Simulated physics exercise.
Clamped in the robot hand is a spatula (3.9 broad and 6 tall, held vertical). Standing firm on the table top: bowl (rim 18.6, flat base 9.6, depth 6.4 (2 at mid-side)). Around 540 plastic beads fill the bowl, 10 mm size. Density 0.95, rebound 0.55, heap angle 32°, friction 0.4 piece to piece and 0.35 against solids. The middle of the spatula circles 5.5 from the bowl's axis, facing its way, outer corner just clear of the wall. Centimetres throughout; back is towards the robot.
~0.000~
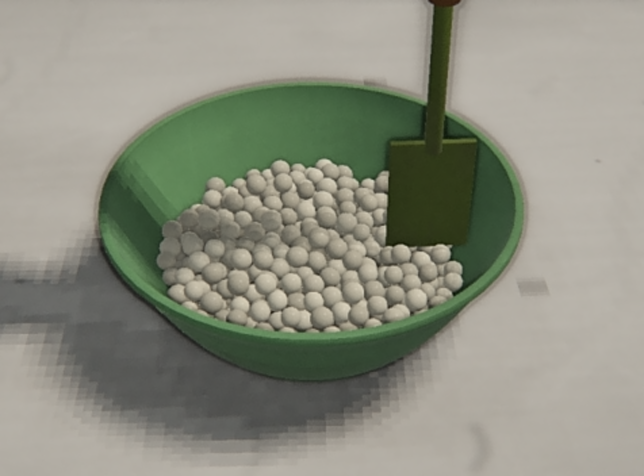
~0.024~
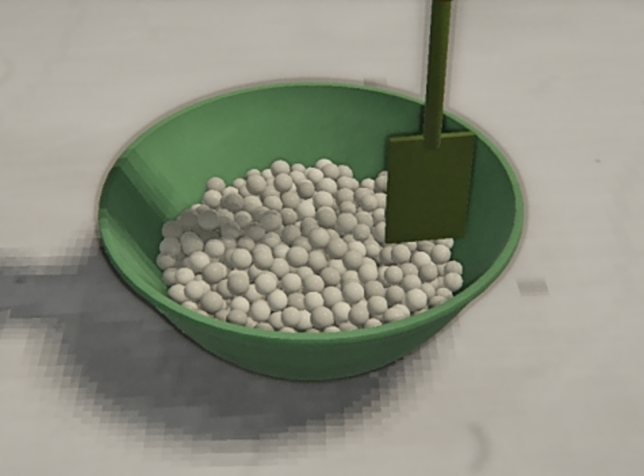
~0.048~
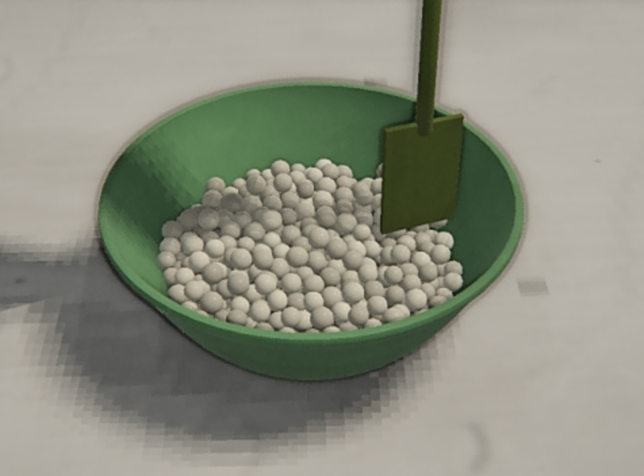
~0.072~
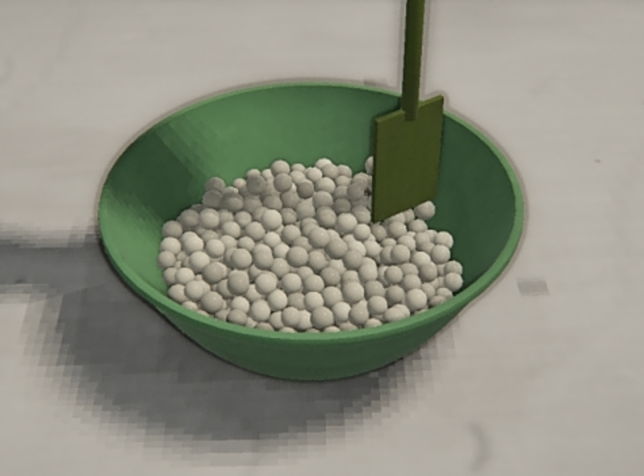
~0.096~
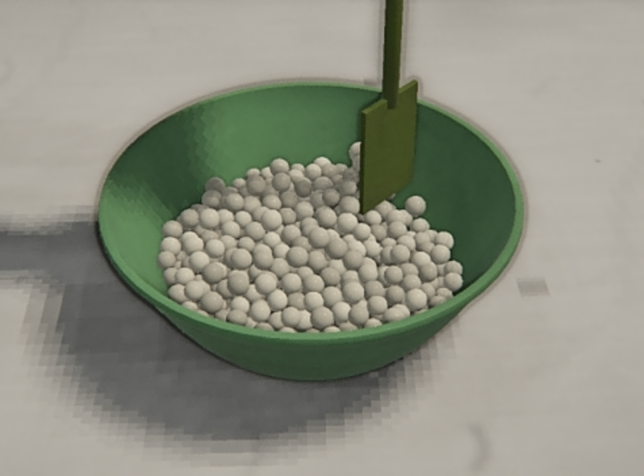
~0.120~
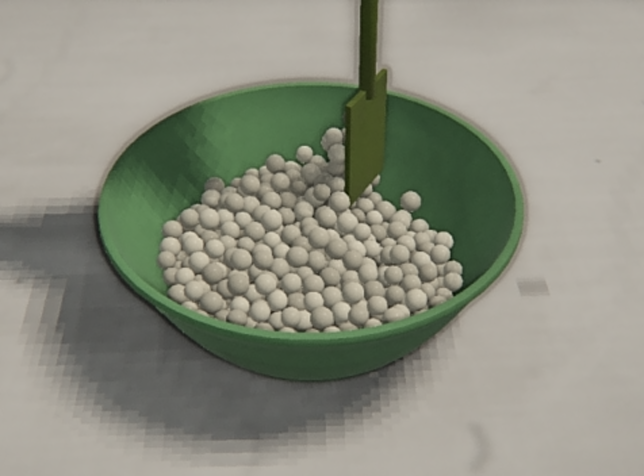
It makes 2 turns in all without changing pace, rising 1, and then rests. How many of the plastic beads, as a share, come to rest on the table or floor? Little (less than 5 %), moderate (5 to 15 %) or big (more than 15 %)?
Answer: Moderate; 5 to 15 % of the plastic beads finish on the table or floor.
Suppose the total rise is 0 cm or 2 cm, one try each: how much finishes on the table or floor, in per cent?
Some 20 and 5 per cent.
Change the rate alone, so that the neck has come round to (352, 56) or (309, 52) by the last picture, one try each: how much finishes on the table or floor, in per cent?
Some 10 and 15 per cent.
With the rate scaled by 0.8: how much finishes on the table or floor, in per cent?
About 5 per cent.
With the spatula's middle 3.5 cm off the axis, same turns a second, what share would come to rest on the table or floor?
Then about 5 per cent.
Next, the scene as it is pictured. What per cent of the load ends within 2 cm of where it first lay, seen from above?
Some 65 per cent.
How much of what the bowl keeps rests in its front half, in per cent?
Some 55 per cent.
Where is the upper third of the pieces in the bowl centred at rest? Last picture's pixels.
Around (329, 256).
After 0.57 s, 318° round, highest piece 8 above the table; 518 in the bowl, 16 on the table or floor, 7 in flight or on the tool.
After 1.02 s, 218° round, highest piece 7 above the table; 496 in the bowl, 44 on the table or floor, 1 in flight or on the tool.
After 1.45 s, 0° round, highest piece 5 above the table; 494 in the bowl, 47 on the table or floor.
After 2.15 s, 0° round, highest piece 5 above the table; 494 in the bowl, 47 on the table or floor.
In the end, 494 in the bowl, 47 on the table or floor. That is 9 % on the table or floor.
